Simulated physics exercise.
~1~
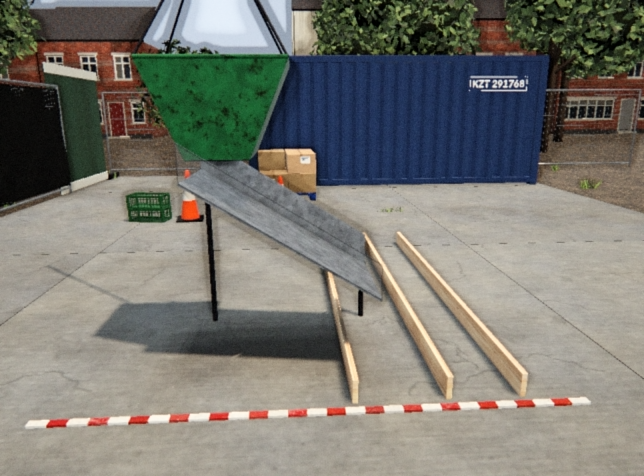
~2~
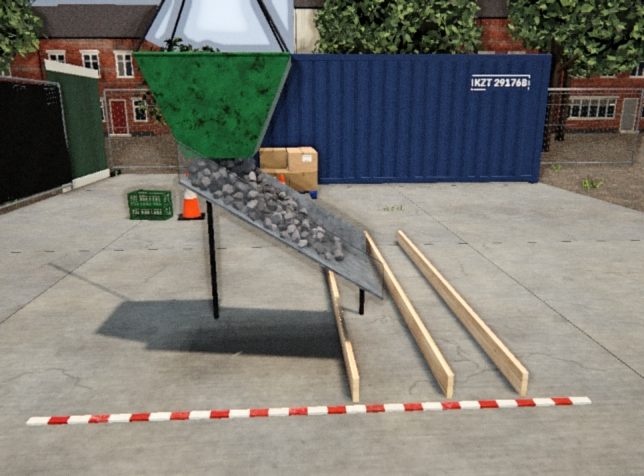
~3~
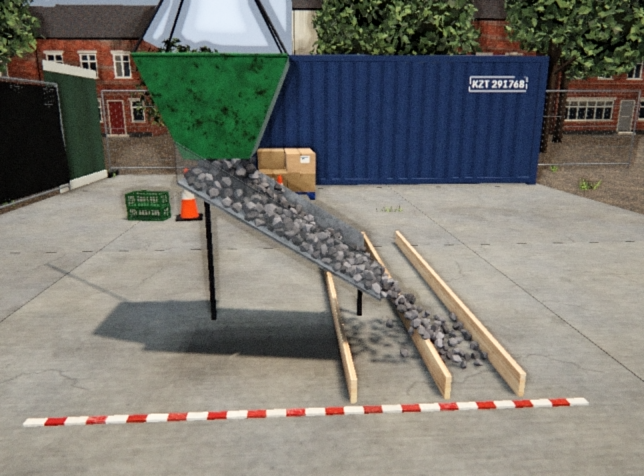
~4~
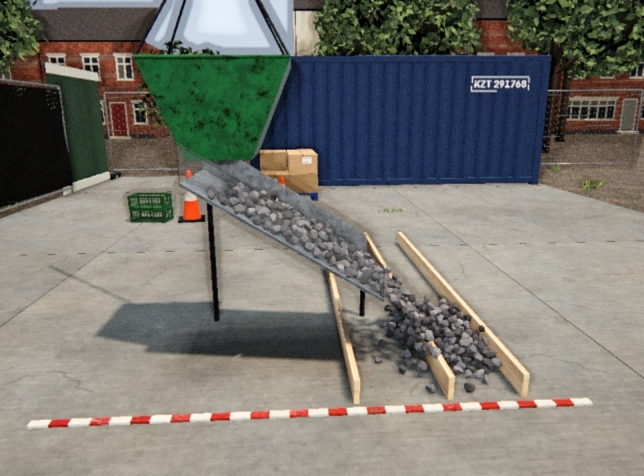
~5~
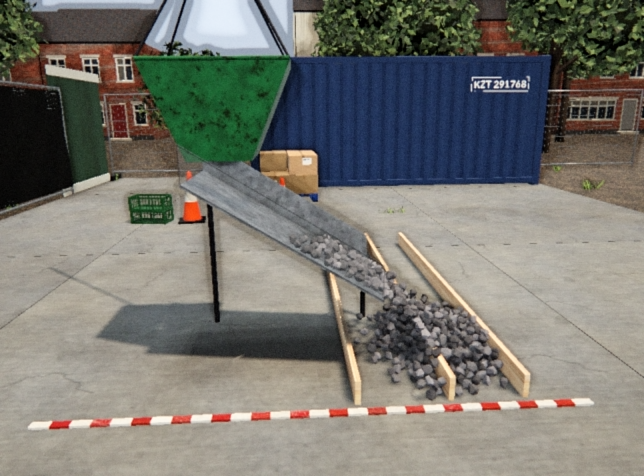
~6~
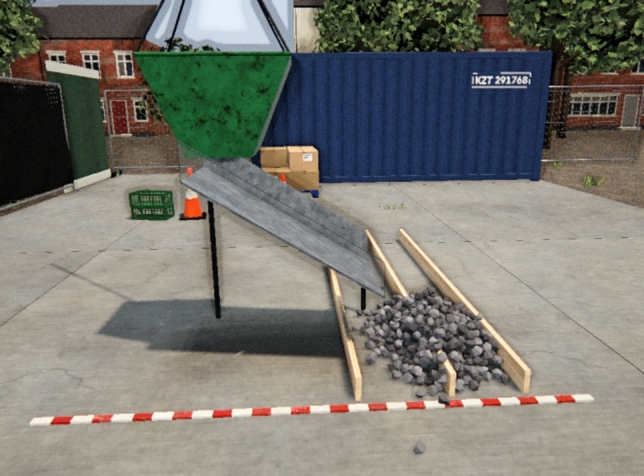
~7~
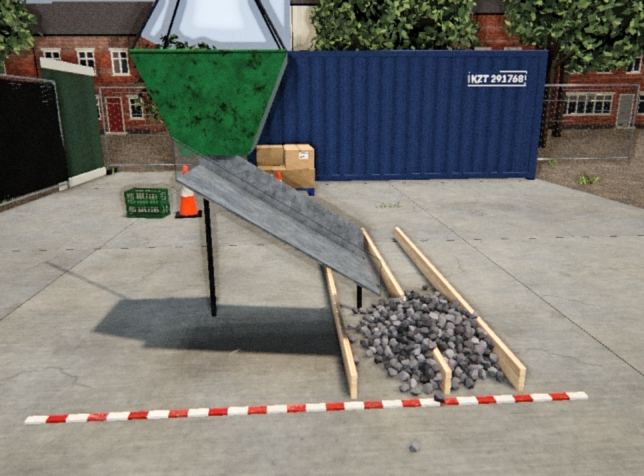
The clip shows a green skip above a sloping steel chute as grey stones pour from its bottom, slide down to the right and spill between wooden planks, ending in a still heap across both bays, with a stray stone beyond the red and white strip.
